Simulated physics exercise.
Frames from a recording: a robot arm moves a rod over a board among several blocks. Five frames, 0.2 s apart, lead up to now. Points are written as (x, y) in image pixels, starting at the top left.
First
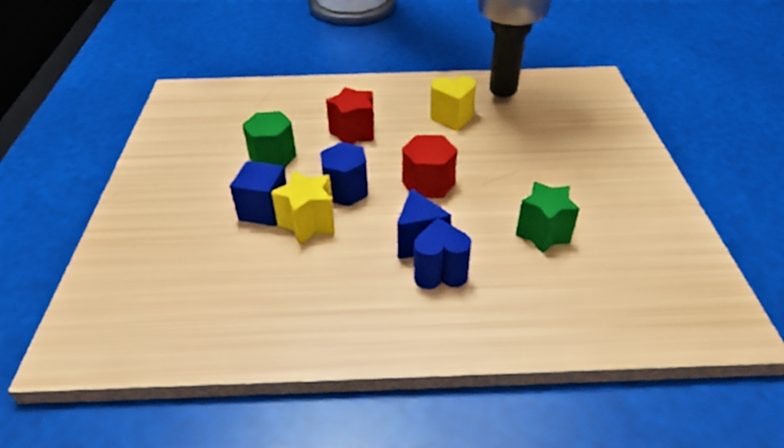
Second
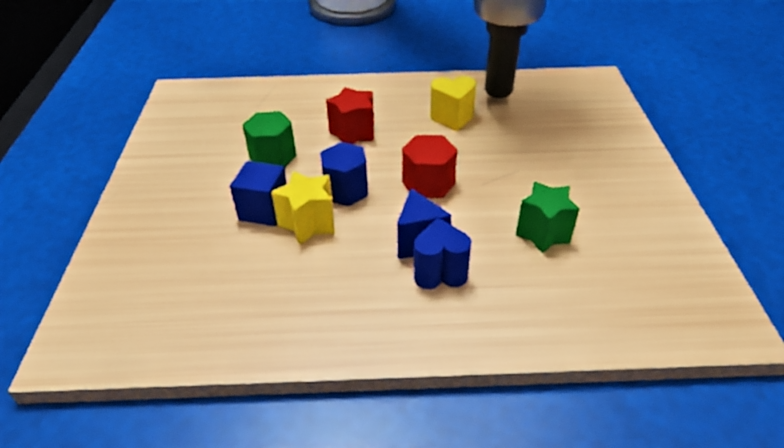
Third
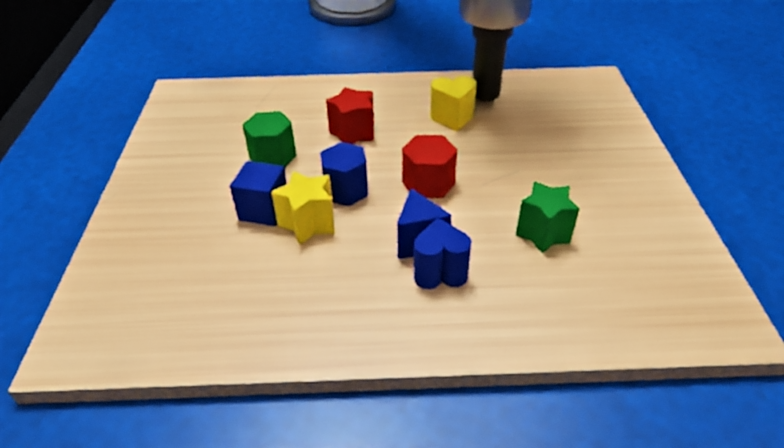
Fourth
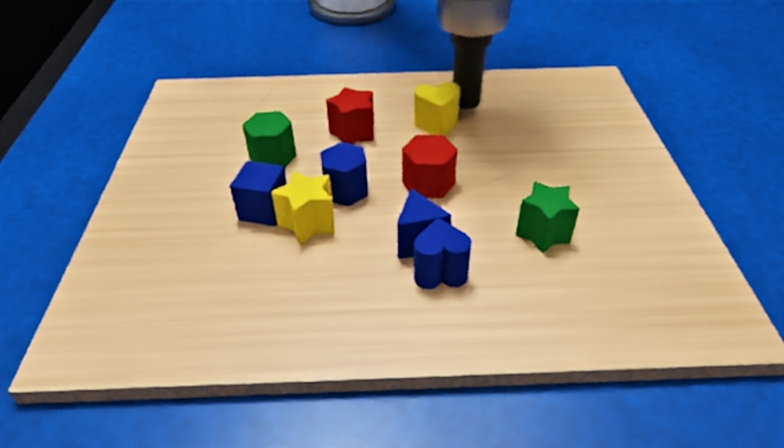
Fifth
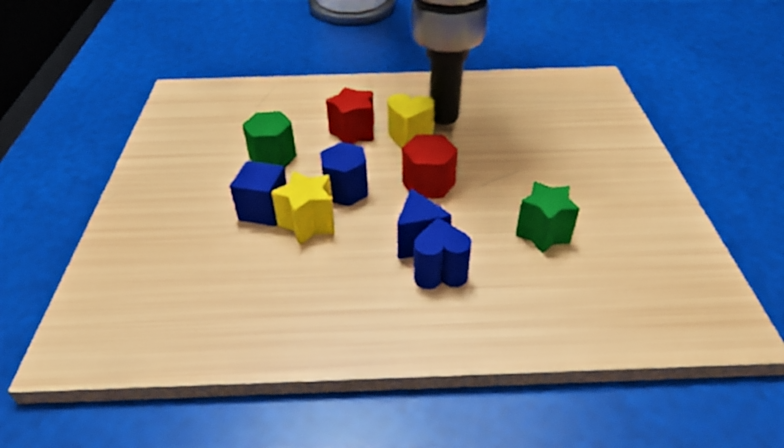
To begin with, a dark rod on a robot arm stands near the board's far edge, right of a yellow heart block among other coloured blocks. The rod moves left to the yellow block, then pushes it left and slightly nearer, between the red star and red hexagon.
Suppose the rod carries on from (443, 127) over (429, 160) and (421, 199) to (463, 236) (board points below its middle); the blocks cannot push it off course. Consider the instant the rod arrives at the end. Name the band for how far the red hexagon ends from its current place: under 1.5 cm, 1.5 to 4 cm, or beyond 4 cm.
The red hexagon moves over 4 cm.
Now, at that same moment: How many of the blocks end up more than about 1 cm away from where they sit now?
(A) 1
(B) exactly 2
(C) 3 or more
Letter C.
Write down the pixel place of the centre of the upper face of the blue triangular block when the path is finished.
Close to (396, 246).
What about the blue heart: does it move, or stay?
The push reaches it.
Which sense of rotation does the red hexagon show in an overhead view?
The twist is clockwise.
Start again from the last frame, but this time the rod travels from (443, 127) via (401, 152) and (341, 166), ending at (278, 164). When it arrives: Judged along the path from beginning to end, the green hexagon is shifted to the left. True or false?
The statement is false.
The first path, step by step. One third of the way, rod at (429, 151); yellow heart at (395, 112), turned 55° clockwise; red hexagon at (429, 151).
Two thirds of the way, rod at (422, 190); yellow heart at (395, 112), turned 55° clockwise; blue triangular block at (411, 224), turned 45° anticlockwise; red hexagon at (423, 194); blue heart at (444, 241).
At the end, rod at (464, 226); yellow heart at (395, 112), turned 55° clockwise; blue triangular block at (396, 246); red hexagon at (430, 223), turned 35° clockwise; blue heart at (453, 262), turned 15° anticlockwise.
